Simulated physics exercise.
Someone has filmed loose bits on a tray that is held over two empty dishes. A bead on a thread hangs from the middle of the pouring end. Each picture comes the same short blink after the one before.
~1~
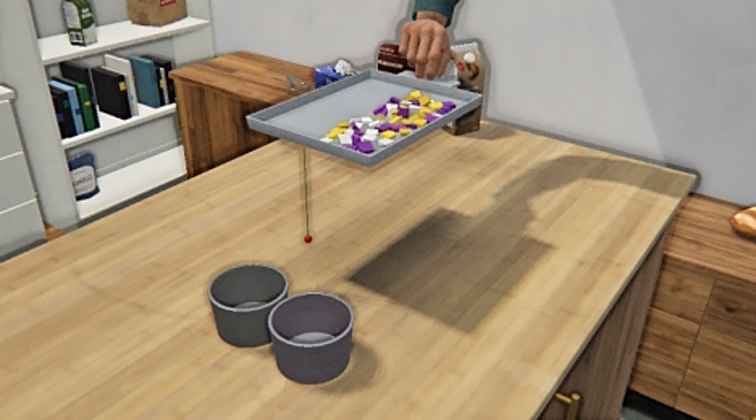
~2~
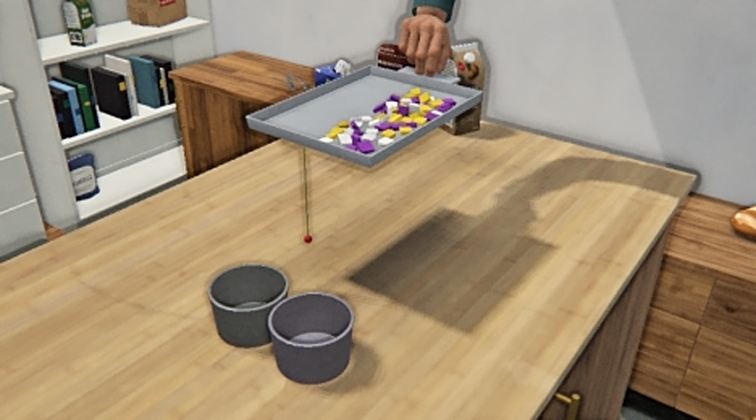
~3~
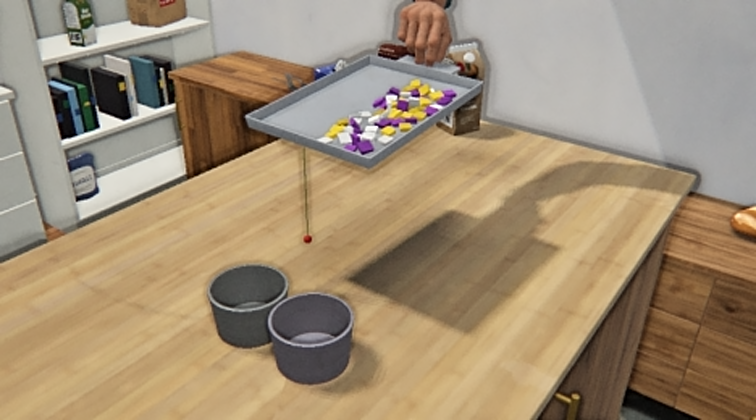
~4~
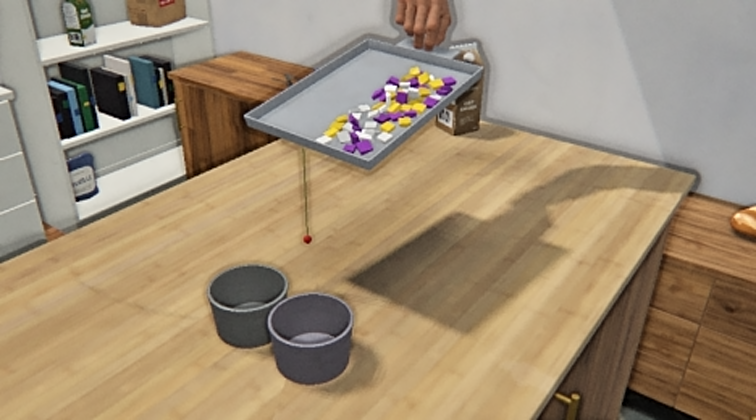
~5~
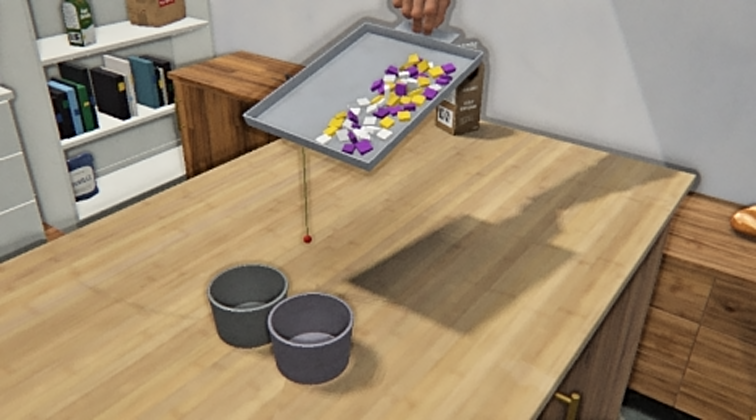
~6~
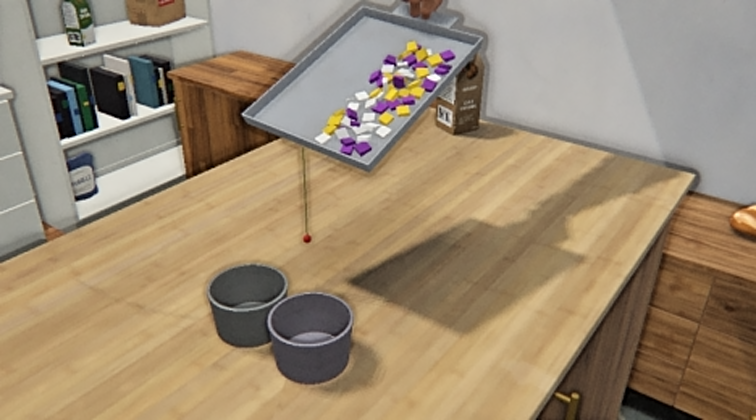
A gray tray of purple, yellow and white tiles was tilted by a hand at its far end, slowly at first, then clearly, its near right corner lowest, above two empty dark dishes on a wooden counter.
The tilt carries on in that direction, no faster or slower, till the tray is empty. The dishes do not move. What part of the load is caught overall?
The two hold only the smaller part of the load.
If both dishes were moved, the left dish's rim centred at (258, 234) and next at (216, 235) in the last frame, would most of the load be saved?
In turn: Under half; less than half.
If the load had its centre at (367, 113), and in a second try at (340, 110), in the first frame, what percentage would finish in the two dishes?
About 10 and 20 per cent.
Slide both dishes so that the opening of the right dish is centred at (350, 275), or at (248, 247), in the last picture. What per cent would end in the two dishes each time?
In turn 60 and 0 in a hundred.
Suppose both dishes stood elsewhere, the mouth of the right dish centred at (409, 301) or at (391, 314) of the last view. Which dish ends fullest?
The first try: The left one. The second: Left.
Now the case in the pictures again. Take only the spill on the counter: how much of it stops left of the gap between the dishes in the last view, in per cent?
Near 20 %.
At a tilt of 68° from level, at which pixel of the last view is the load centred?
Close to (341, 140).
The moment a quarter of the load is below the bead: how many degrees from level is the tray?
Around 85° of tilt.
Shortly afterwards, tray tipped steeply; the bulk on the tray; a little in the air.
Next, tray tipped past a quarter turn; a little on the tray; a little in the right dish; only a few in the left dish; near half outside both; near a third in the air.
Some moments later, tray tipped past a quarter turn; a little in the right dish; only a few in the left dish; the bulk outside both.
In the end, tray tipped past a quarter turn; a little in the right dish; only a few in the left dish; the bulk outside both.
